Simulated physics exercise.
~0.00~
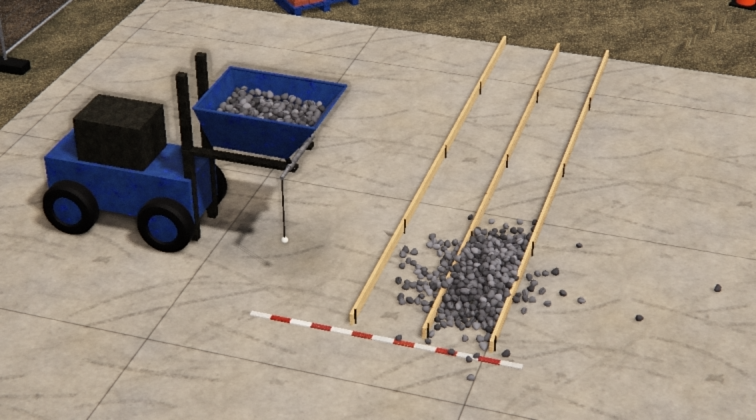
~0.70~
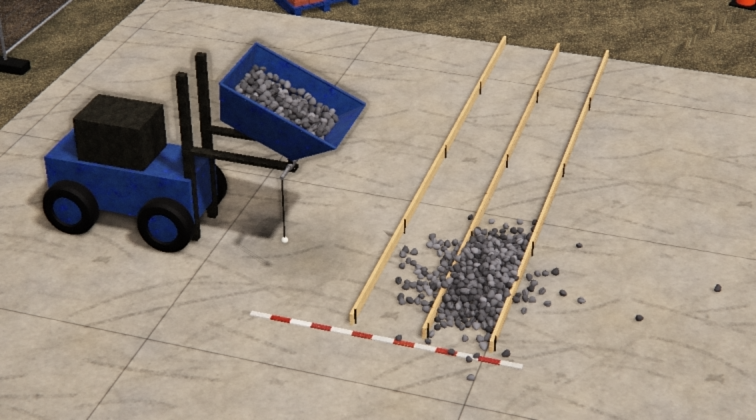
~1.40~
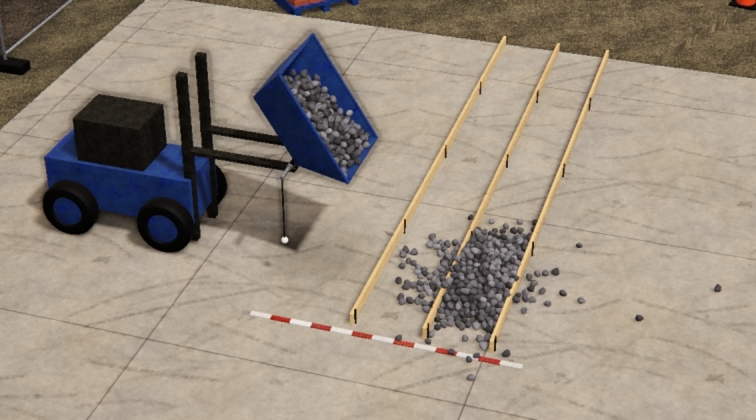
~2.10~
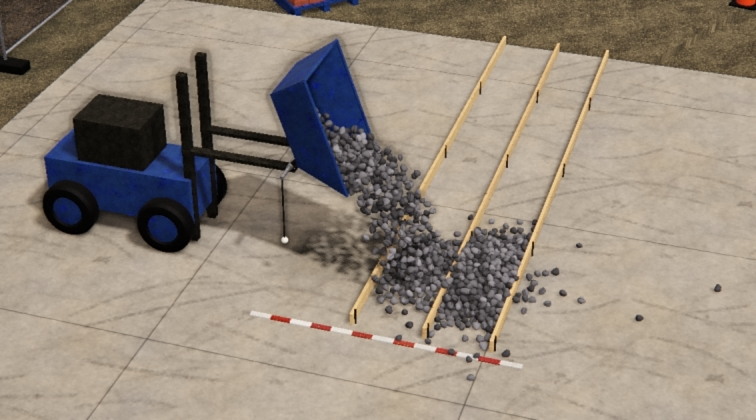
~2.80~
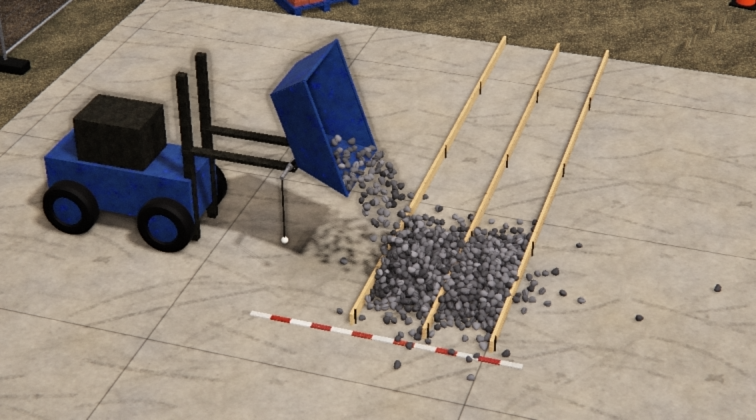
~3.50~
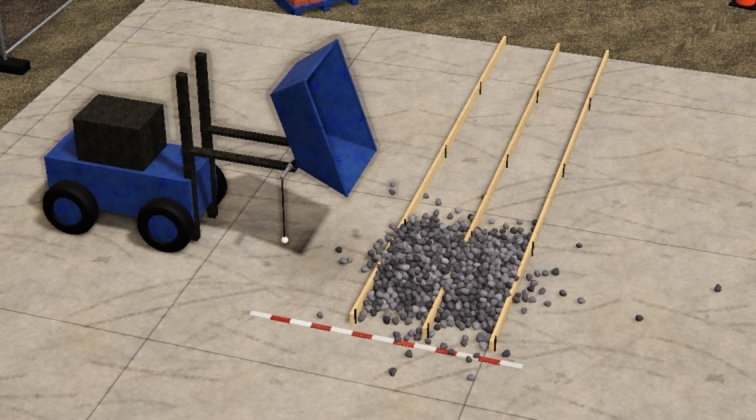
At the start, a blue wheeled machine on the left holds a raised skip full of grey stones, facing three long wooden boards on a pale concrete floor, where an earlier pile already lies. The skip tilts toward the right, steeper and steeper, while its stones stay inside. Once it is tipped steeply, the stones pour over its lower edge and tumble down across the nearest board. The stream thins as the near bay fills up beside the older pile. Finally the skip hangs empty, still tipped, above a broad heap covering both bays, with a few stones scattered around.
